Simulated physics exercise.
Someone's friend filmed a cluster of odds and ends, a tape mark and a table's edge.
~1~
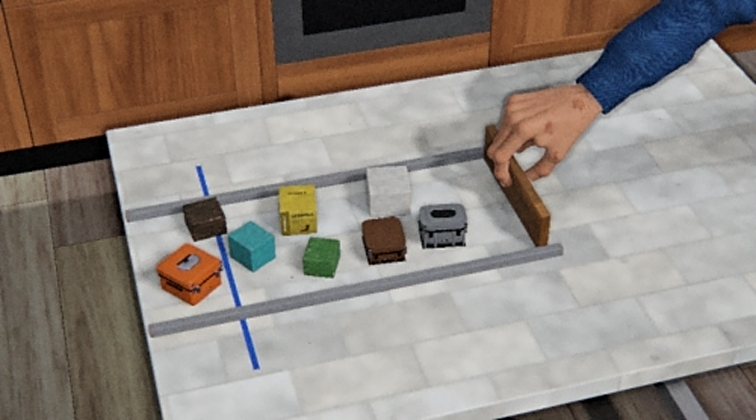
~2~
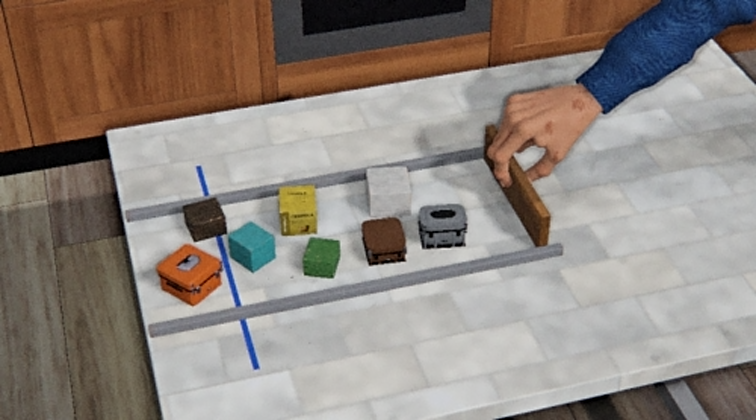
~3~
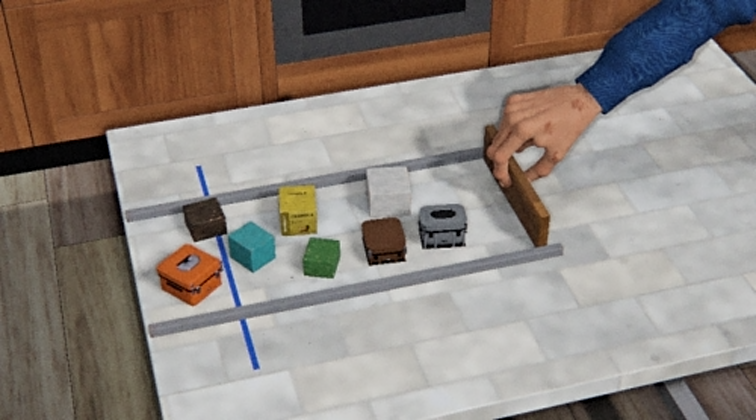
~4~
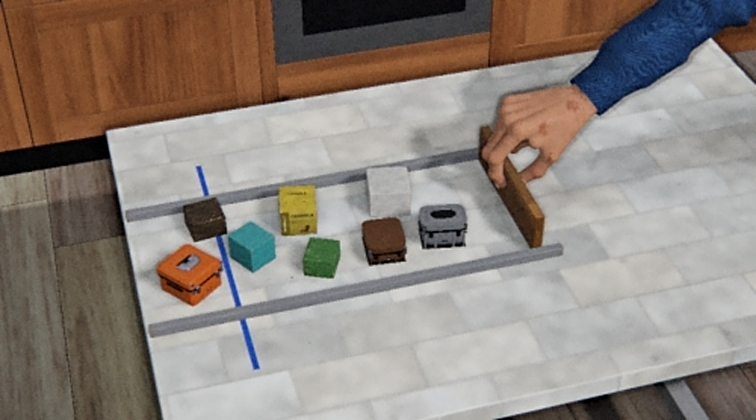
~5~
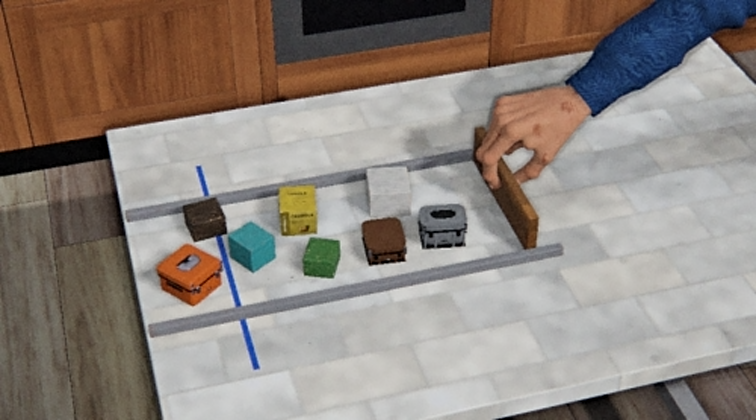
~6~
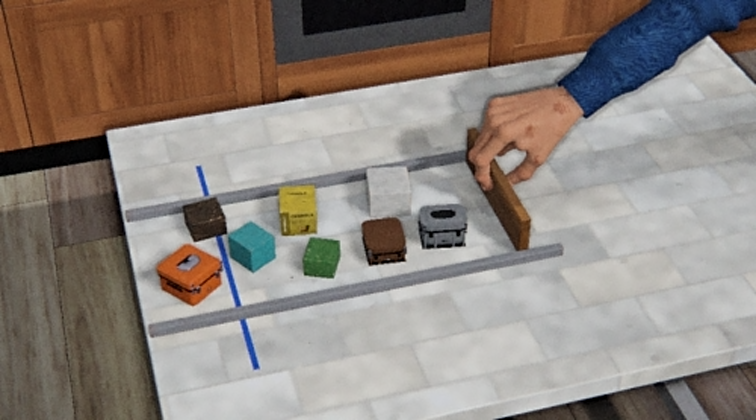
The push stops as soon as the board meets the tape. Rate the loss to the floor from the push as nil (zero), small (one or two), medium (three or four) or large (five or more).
The loss is medium.
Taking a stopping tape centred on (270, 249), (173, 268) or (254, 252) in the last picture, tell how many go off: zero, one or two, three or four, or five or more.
One to two; at least five; just one or two.
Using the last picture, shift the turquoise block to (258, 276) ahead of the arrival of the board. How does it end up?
Here it goes off.
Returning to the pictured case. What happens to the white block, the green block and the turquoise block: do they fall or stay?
Each one: The white block is not lost, the green block ends up down, the turquoise block ends up down.
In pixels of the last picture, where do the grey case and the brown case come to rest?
The grey case comes to rest close to (208, 274), while the brown case rests close to (164, 285).
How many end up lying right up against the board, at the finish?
2.
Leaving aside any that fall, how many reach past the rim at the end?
Overhang count: 0.
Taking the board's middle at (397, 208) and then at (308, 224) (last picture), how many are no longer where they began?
Note: First position 4; second position 8.
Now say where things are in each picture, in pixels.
Orange case (190, 275); black block (205, 219); turquoise block (252, 247); board (515, 185); tape (225, 258), in the first picture.
Black block (205, 219); board (515, 185), in the second picture.
Turquoise block (252, 247); yellow box (298, 210), in the third picture.
Orange case (190, 275); brown case (384, 242), in the fourth picture.
Black block (205, 219); grey case (443, 226), in the fifth picture.
Orange case (190, 275); black block (205, 219); turquoise block (252, 247); board (497, 189); tape (225, 258), in the sixth picture.
Soon after, none off yet; orange case at rest near (190, 275); black block at rest near (205, 219); turquoise block at rest near (252, 247).
By the end, the number that fall off is three or four; fallen, green block, turquoise block, black block and orange case.
